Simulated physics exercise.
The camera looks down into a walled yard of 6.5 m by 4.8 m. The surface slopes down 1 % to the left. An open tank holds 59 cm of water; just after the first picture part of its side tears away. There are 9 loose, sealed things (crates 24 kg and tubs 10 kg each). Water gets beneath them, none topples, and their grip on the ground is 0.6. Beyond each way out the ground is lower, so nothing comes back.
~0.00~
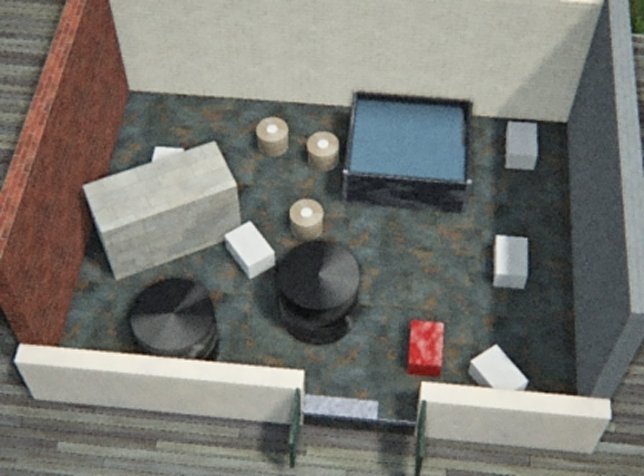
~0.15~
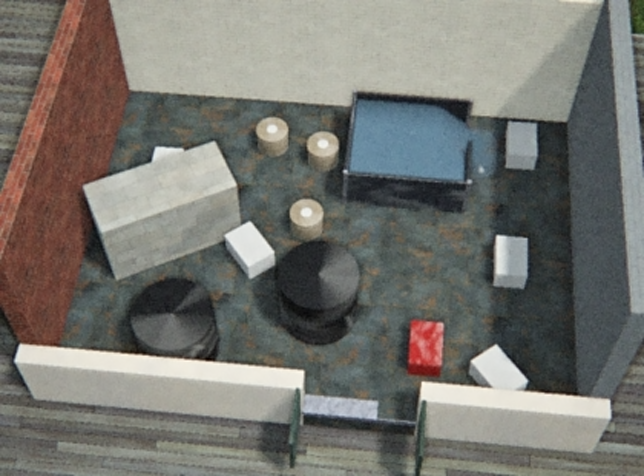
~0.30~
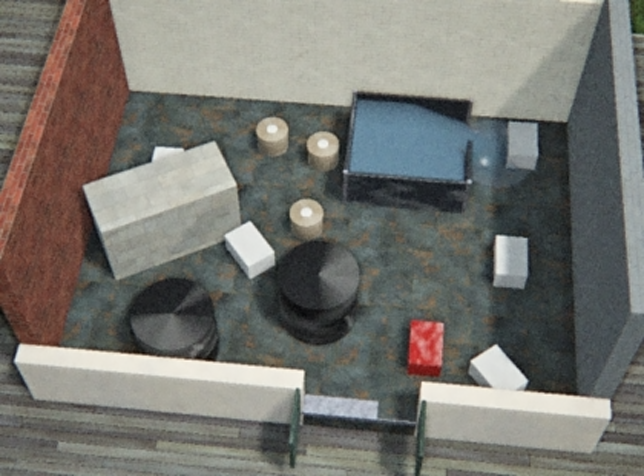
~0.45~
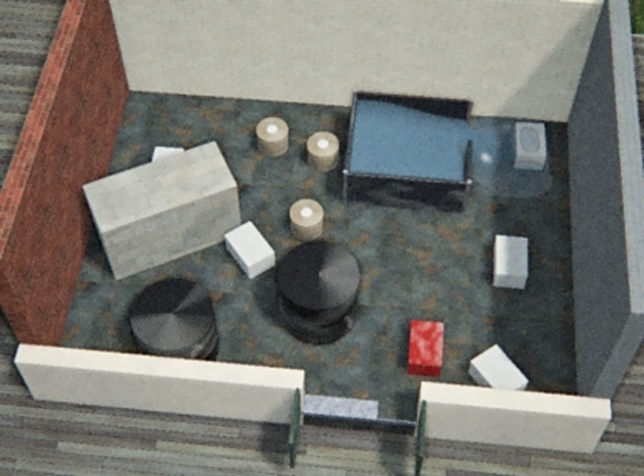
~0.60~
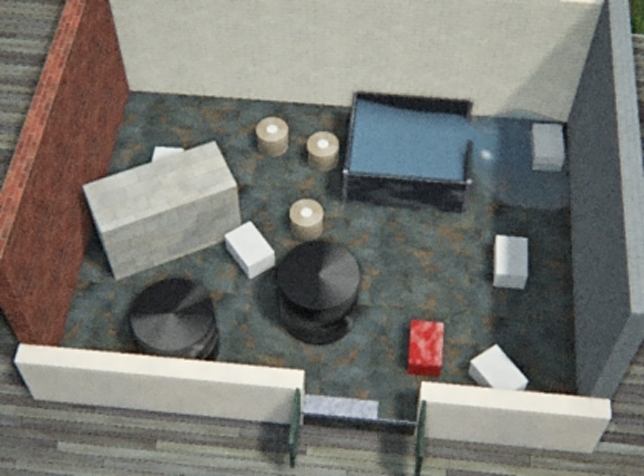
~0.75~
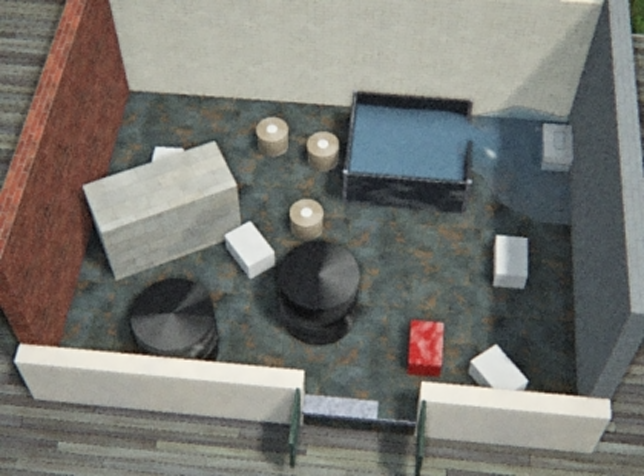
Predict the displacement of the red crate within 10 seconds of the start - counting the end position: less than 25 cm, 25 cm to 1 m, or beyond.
Red crate slides a little.
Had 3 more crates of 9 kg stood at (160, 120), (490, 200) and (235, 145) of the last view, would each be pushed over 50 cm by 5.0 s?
In that order: Under, under, under.
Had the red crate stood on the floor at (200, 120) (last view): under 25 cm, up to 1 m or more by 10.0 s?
It stays put.
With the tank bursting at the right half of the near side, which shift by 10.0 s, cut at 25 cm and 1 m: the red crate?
In that case the red crate travels far.
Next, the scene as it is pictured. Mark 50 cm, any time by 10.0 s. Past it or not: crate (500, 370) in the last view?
Answer: More.
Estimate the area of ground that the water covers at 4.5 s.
Roughly 18 m2.
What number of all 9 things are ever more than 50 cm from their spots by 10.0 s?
4 of them.
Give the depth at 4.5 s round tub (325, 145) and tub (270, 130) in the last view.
Roughly 0 and 1 cm.
After 2.0 s the red crate is near (427, 343), 0.0 m from its start, aground; 0 of 9 are out; 1 afloat.
After 4.5 s the red crate is near (411, 338), 0.2 m from its start, aground; 0 of 9 are out; 1 afloat.
After 7.0 s the red crate is near (371, 319), 0.8 m from its start, aground; 0 of 9 are out; 0 afloat.
After 10.0 s the red crate is near (371, 319), 0.8 m from its start, aground; 0 of 9 are out; 0 afloat.
